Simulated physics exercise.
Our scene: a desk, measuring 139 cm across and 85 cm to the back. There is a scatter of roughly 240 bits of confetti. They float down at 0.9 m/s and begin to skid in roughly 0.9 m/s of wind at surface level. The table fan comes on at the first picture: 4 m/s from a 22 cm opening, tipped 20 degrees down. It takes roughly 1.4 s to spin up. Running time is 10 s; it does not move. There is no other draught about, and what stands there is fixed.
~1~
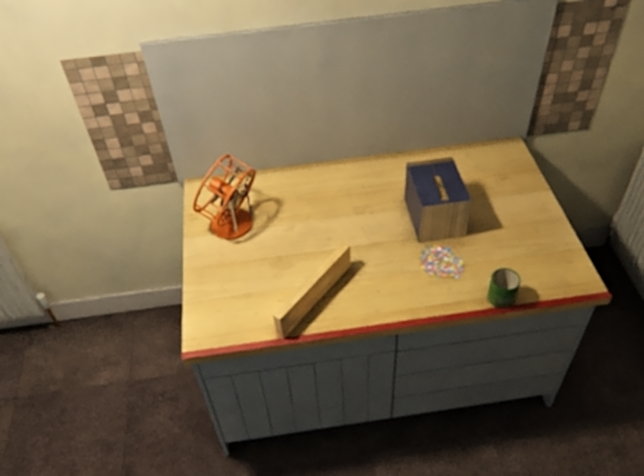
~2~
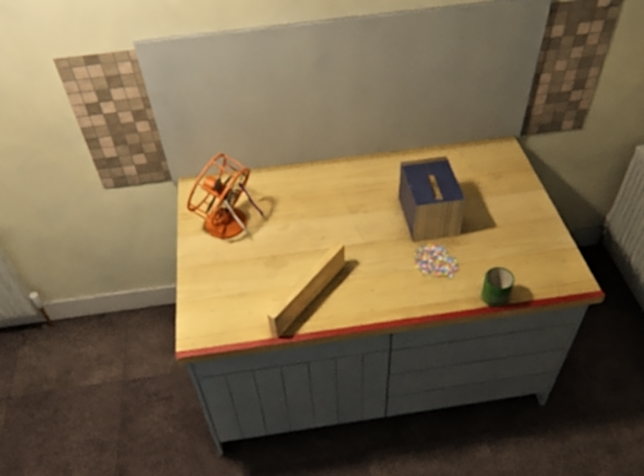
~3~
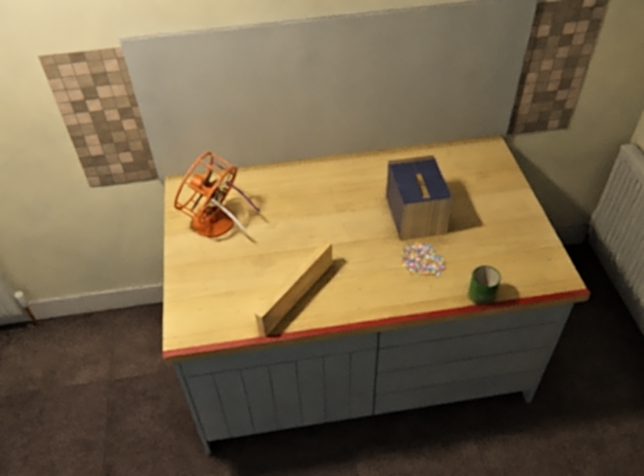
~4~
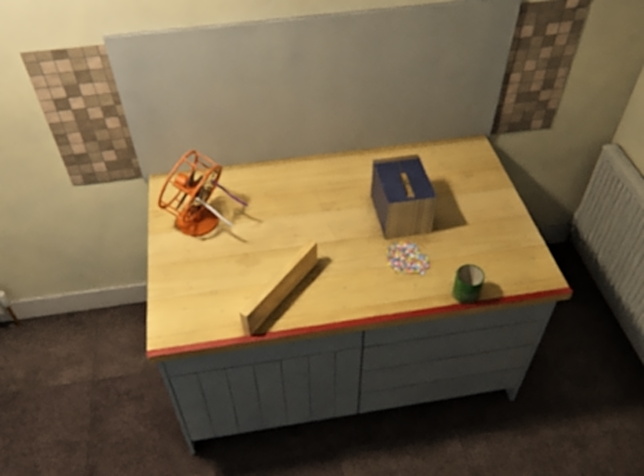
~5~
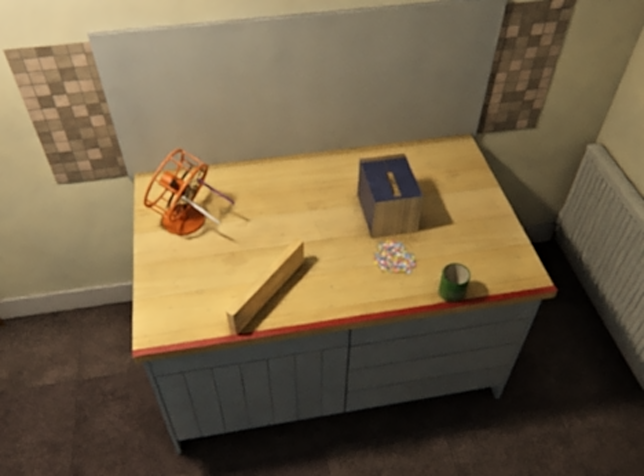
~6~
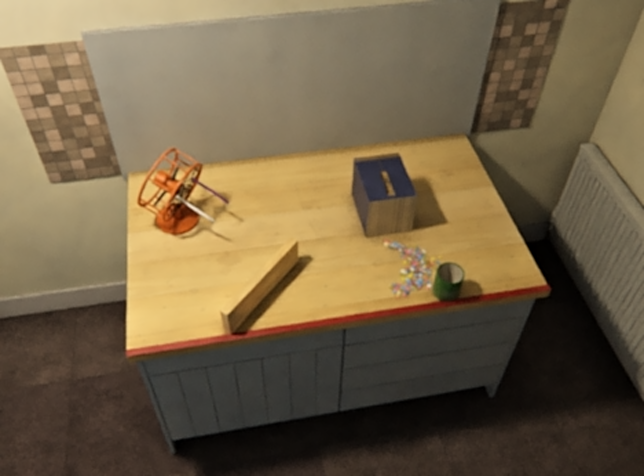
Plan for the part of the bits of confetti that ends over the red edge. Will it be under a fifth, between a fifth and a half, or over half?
The part past that edge will land between fifth and half.
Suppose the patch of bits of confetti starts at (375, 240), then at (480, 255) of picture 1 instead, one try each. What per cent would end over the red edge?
First try about 40 per cent, second about 20 per cent.
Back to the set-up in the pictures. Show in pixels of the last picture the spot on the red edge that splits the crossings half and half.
Near (429, 310).
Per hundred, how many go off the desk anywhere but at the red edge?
About 60 %.
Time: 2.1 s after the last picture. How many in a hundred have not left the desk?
Around 15 percent remain.
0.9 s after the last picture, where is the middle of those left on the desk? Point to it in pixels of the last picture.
(490, 234), roughly.
Then, 0.9 s after the last picture, 20 % are on the move or not yet settled, 34 % are over the red edge; the middle of those still in play is near (490, 234).
Then, 2.1 s after the last picture, 12 % are on the move or not yet settled, 34 % are over the red edge.
Then, 4.4 s after the last picture, 8 % are on the move or not yet settled, 35 % are over the red edge.
Then, 8.9 s after the last picture, at the end, 35 % are over the red edge.
